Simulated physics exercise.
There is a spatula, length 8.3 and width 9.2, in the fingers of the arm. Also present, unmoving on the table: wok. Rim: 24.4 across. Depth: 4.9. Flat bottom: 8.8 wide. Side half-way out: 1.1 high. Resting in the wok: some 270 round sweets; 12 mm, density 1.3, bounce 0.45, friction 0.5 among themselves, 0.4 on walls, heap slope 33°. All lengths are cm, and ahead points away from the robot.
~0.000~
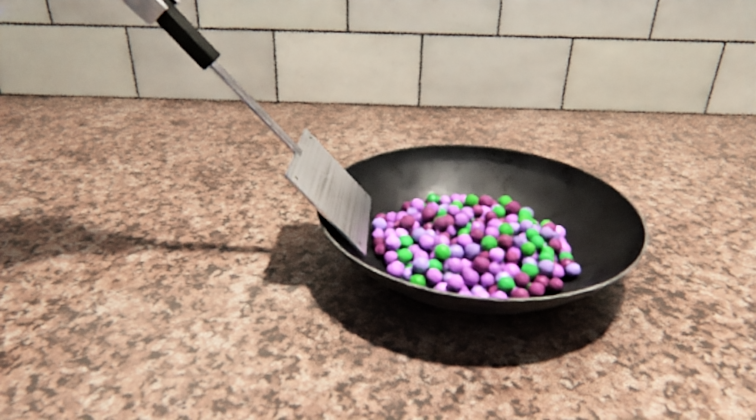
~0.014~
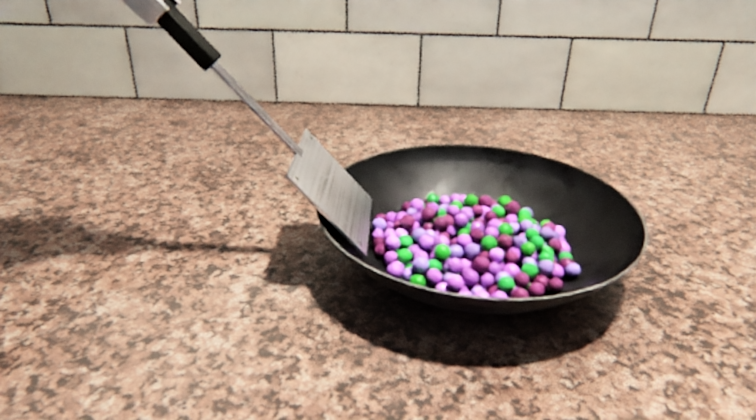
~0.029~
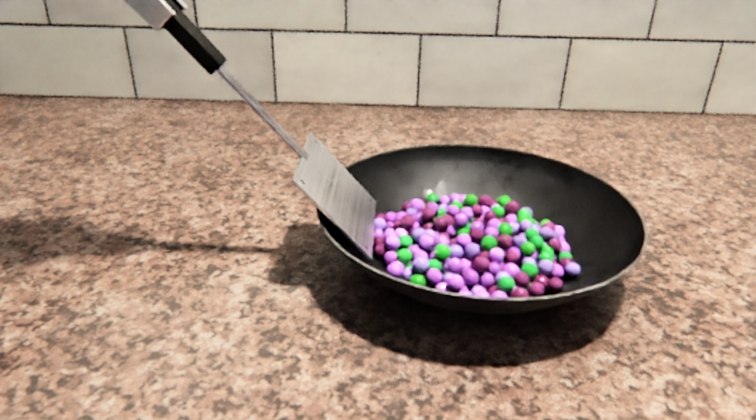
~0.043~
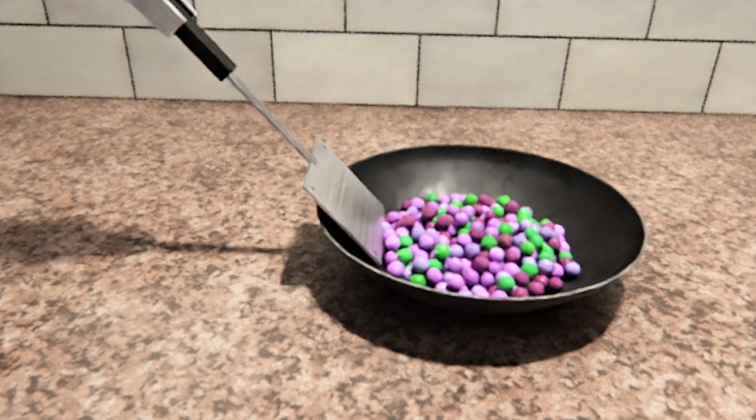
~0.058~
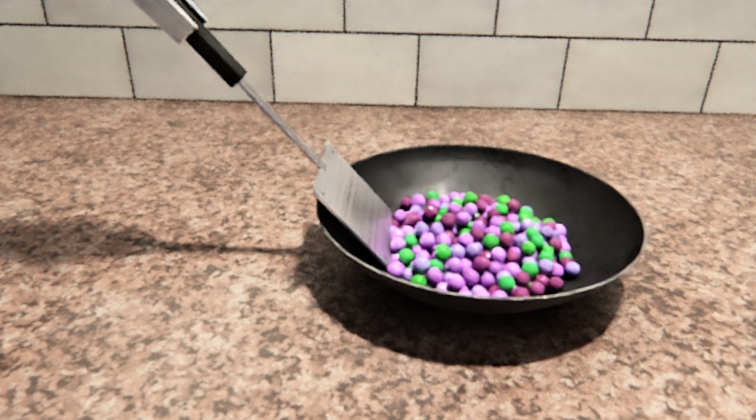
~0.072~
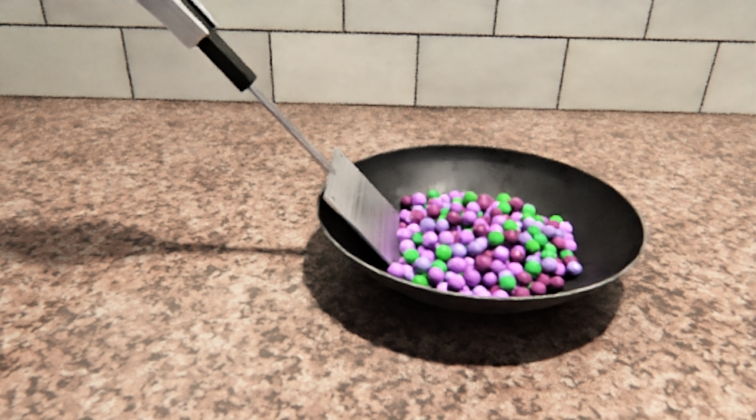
On a speckled counter, a metal spatula slides slightly rightward into colourful balls in a wok.
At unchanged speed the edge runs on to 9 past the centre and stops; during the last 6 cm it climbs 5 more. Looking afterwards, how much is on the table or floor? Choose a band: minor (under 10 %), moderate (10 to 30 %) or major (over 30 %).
Moderate.
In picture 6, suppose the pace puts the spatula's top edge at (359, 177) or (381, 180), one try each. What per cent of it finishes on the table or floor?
Estimates: About 40 %, about 45 %.
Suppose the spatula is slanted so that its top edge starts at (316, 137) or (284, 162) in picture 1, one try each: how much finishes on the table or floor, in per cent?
About 25 and 20 per cent.
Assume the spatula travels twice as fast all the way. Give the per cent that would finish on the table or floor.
45 per cent, about.
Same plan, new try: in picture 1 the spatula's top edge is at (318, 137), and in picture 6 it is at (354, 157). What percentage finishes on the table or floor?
My guess would be close to 30 per cent.
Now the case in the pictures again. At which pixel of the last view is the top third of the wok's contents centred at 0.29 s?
It is centred at roughly (592, 208).
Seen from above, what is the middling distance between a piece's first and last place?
About 6 cm.
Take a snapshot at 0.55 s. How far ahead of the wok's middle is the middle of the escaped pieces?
Roughly 18 centimetres ahead.
By 0.18 s, sloping 49°, highest piece 4 above the table; 270 in the wok.
By 0.29 s, sloping 49°, highest piece 7 above the table; 269 in the wok, 1 on the blade or in flight.
By 0.55 s, sloping 49°, highest piece 5 above the table; 208 in the wok, 59 on the table or floor, 3 on the blade or in flight.
By 1.60 s, sloping 49°, highest piece 5 above the table; 208 in the wok, 62 on the table or floor.
Final count, 208 in the wok, 62 on the table or floor. That is 23 % on the table or floor.
